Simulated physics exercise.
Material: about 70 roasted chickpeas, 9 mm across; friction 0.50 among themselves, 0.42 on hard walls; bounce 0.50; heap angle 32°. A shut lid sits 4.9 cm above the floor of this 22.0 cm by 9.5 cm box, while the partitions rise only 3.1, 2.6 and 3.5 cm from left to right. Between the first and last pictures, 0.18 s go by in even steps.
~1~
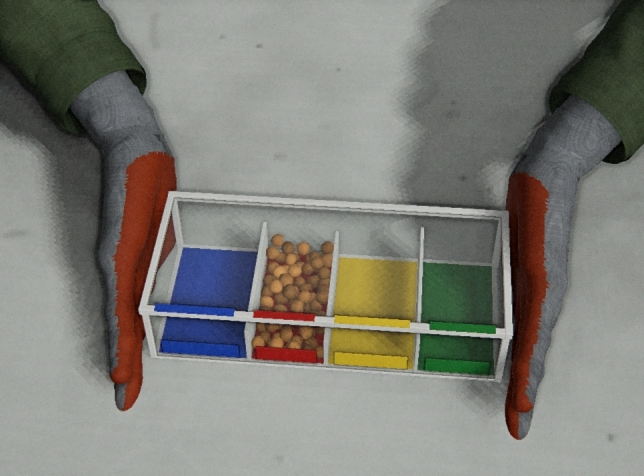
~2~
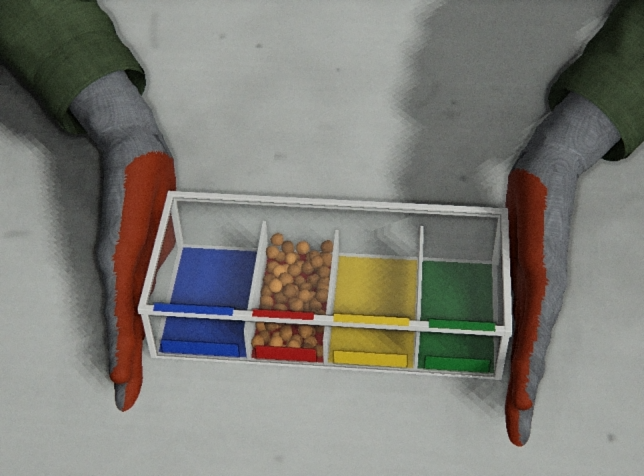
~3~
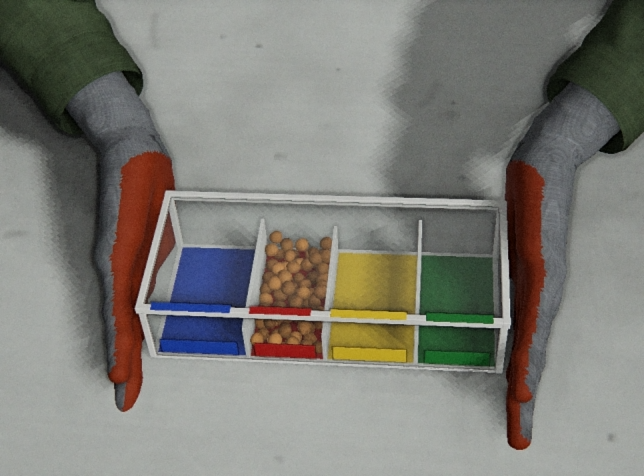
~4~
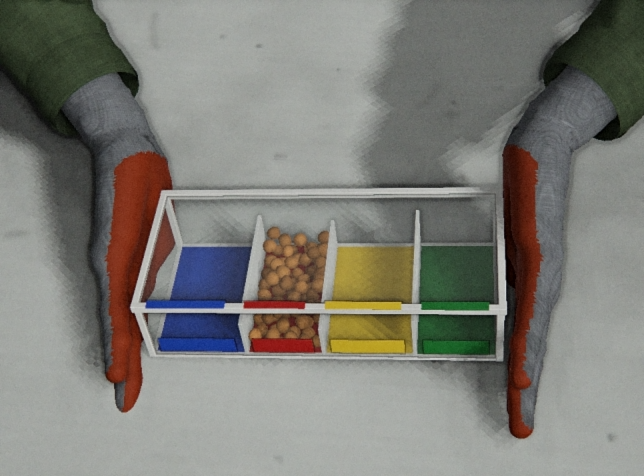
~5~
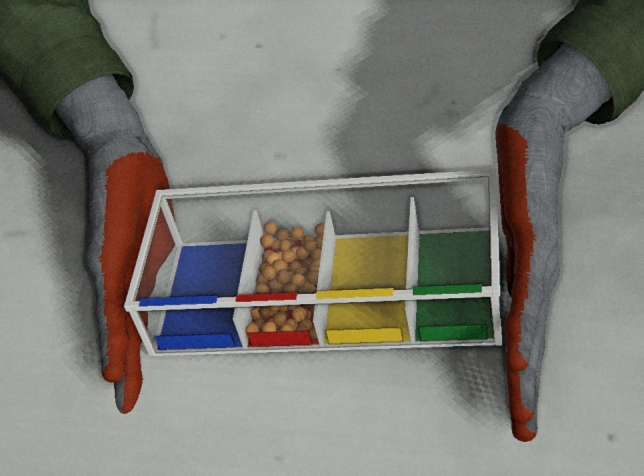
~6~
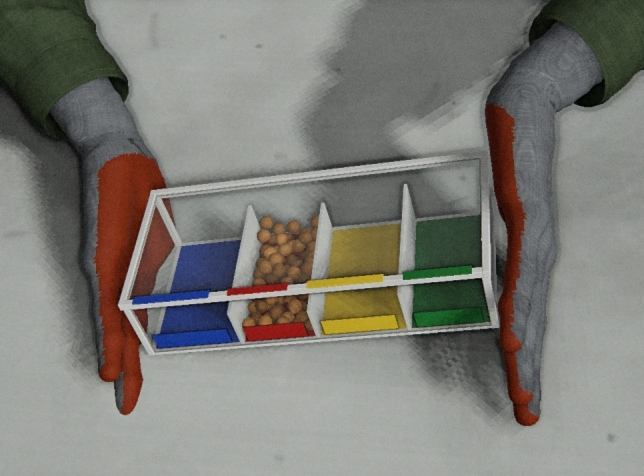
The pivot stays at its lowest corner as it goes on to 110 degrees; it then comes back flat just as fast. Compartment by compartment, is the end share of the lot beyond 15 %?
Red compartment: Beyond; blue compartment: Beyond; green compartment: Not beyond; yellow compartment: Not beyond.
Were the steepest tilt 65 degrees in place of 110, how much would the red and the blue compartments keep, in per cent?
Red 100 %, blue 0 %.
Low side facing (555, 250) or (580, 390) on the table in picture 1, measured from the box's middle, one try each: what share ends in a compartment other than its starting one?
90 and 100 %.
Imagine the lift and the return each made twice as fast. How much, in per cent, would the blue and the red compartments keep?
Final per cent - blue: 45, red: 55.
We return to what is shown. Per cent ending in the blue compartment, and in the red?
The blue one gets 70 per cent and the red one 30 per cent.
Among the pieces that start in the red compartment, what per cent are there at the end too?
30 %.
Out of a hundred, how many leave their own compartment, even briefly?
70 per cent or so.
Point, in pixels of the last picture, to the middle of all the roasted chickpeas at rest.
Close to pixel (198, 284).
Then, 0.87 s after the last picture, tilt 110 degrees; red 75 %, blue 25 %.
Then, 1.46 s after the last picture, tilt 49 degrees; red 30 %, blue 70 %.
Then, 2.09 s after the last picture, tilt 0 degrees; red 30 %, blue 70 %.
In the end, red 30 %, blue 70 %, green 0 %, yellow 0 %.
